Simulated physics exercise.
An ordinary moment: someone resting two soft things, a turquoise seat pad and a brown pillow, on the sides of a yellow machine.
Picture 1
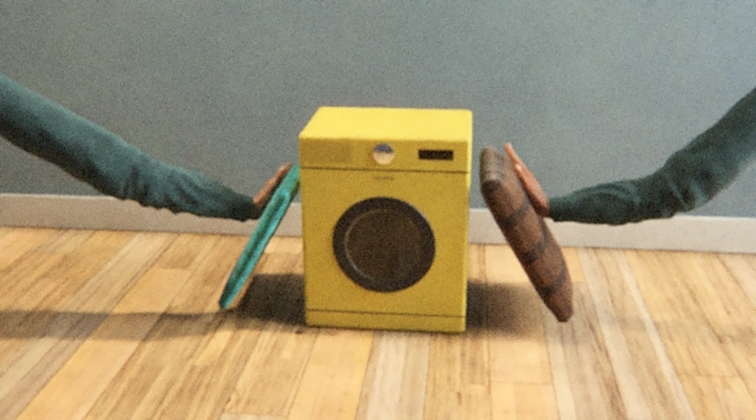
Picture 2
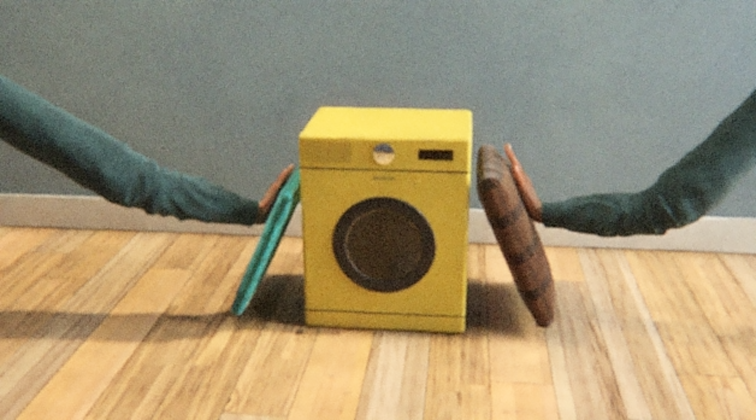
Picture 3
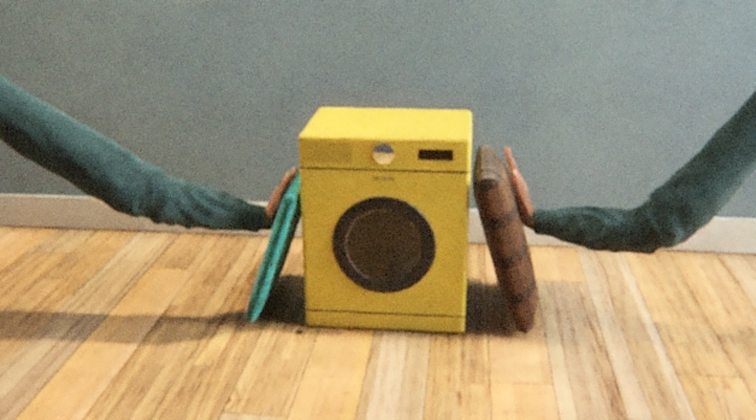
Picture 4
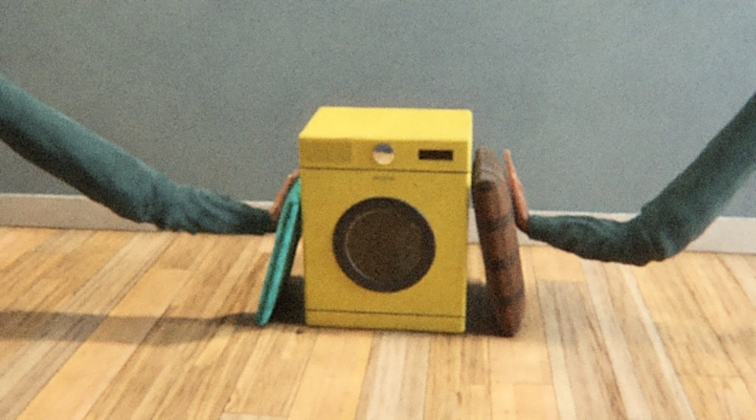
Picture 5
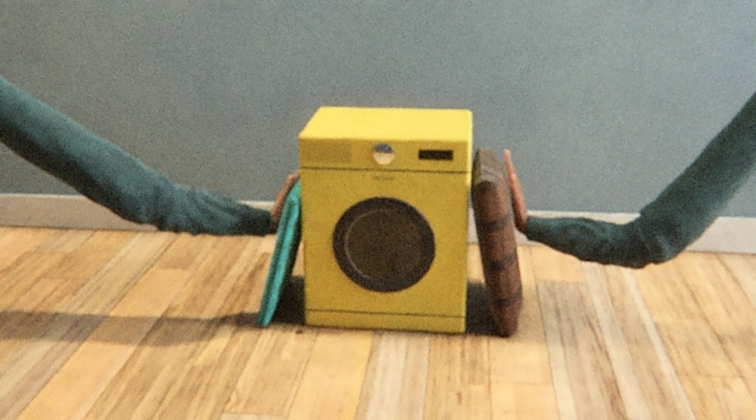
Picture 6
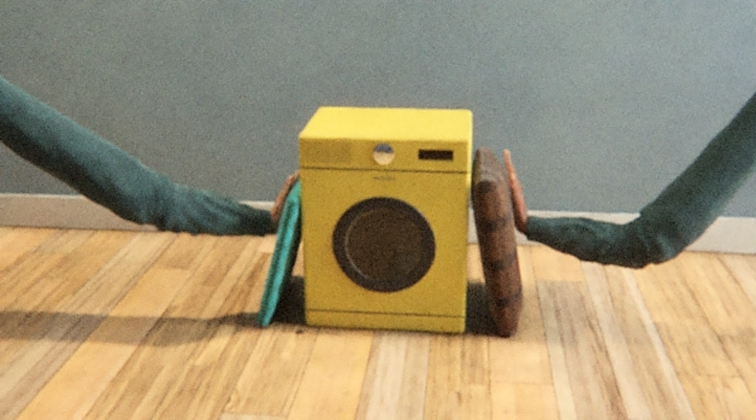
To begin with, two hands hold a turquoise seat pad and a brown pillow slanted against the left and right sides of a yellow machine. The hands press inward as the lower ends slide closer to the machine, and then both stay nearly upright, barely moving.
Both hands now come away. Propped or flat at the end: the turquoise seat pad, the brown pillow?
Outcome: The turquoise seat pad remains propped up. The brown pillow keeps leaning.
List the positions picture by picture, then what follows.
Seat pad foot (223, 305), head (284, 197); pillow foot (565, 318), head (489, 186), in the first picture.
Seat pad foot (236, 311); pillow foot (545, 324), in the second picture.
Seat pad foot (251, 318); pillow foot (525, 329), in the third picture.
Seat pad foot (260, 322); pillow foot (511, 332), in the fourth picture.
Seat pad foot (262, 323); pillow foot (508, 333), in the fifth picture.
Seat pad foot (262, 323), head (293, 202), almost upright; pillow foot (508, 333), head (484, 185), almost upright, in the sixth picture.
Then, 0.30 s on from there, seat pad propped as before near (291, 241); pillow propped as before near (495, 239).
In the end, seat pad propped as before near (291, 241); pillow propped as before near (495, 239). The turquoise seat pad keeps leaning and the brown pillow holds its lean.
